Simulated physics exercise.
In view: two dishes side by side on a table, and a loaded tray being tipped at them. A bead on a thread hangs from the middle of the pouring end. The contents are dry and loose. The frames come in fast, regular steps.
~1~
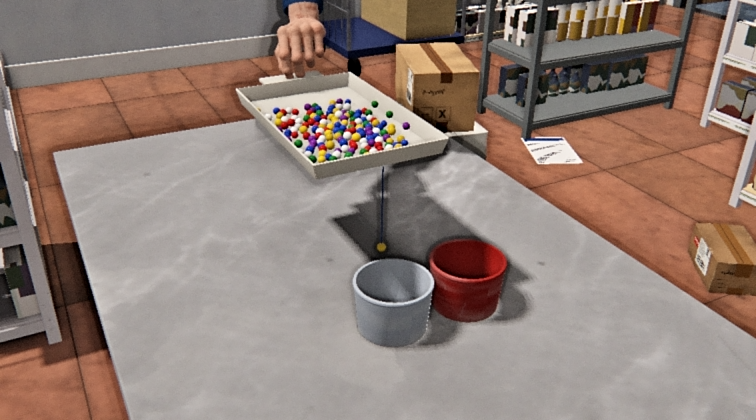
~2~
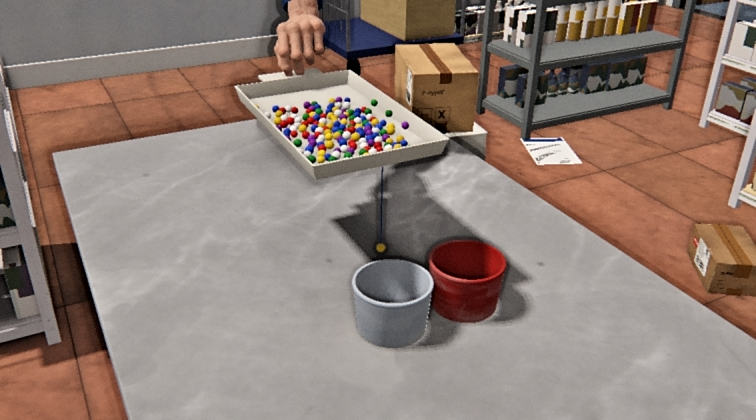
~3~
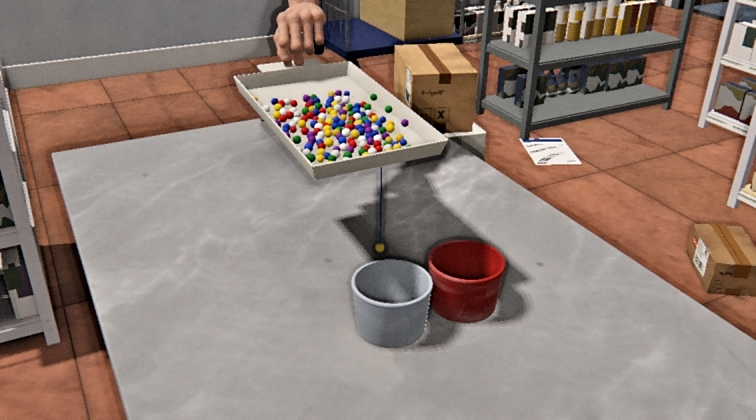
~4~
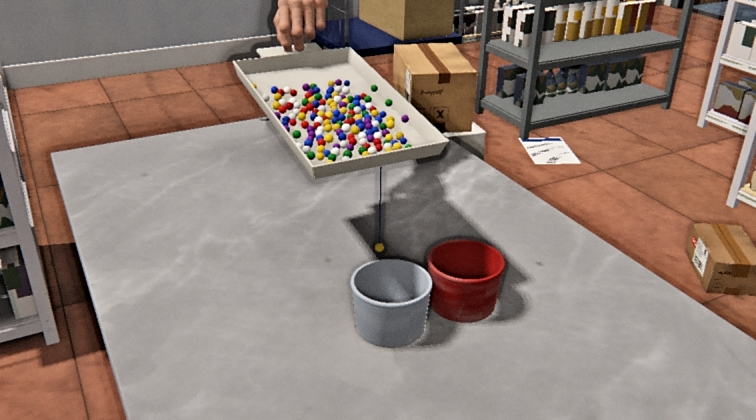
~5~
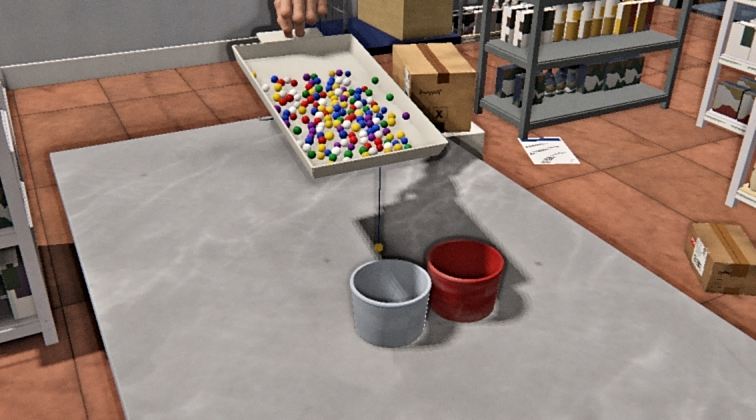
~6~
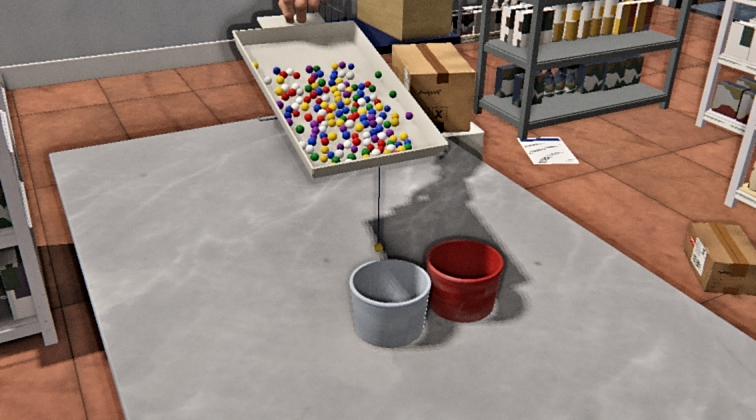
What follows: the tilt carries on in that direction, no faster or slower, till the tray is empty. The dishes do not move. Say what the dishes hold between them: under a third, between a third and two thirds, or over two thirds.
In the dishes lies more than two thirds of it.
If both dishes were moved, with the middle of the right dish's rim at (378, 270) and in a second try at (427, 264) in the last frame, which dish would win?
One: The dish on the right. Two: The right one.
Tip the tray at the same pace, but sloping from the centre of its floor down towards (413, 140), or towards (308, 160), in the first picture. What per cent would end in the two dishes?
Roughly 40 per cent, and 0 per cent.
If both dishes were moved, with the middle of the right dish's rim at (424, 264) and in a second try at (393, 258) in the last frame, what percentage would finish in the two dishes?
First some 70, then 10 per cent.
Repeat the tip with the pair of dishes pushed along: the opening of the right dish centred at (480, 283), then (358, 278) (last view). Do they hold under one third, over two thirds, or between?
In turn: Under a third; under a third.
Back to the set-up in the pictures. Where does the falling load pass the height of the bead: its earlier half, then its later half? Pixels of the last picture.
Around (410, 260) and then (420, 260).
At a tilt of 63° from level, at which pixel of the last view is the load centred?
Roughly at (382, 147).
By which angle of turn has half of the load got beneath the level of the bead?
At about 95°.
Just after the last frame, tray tipped steeply; almost all on the tray; about a tenth in the air.
A moment on, tray tipped past a quarter turn; about a tenth on the tray; roughly a third in the left dish; roughly a quarter in the right dish; roughly a quarter outside both; about a tenth in the air.
Further on, tray tipped past a quarter turn; roughly half in the left dish; roughly a third in the right dish; roughly a quarter outside both.
When it is over, tray tipped past a quarter turn; roughly half in the left dish; roughly a third in the right dish; roughly a quarter outside both.
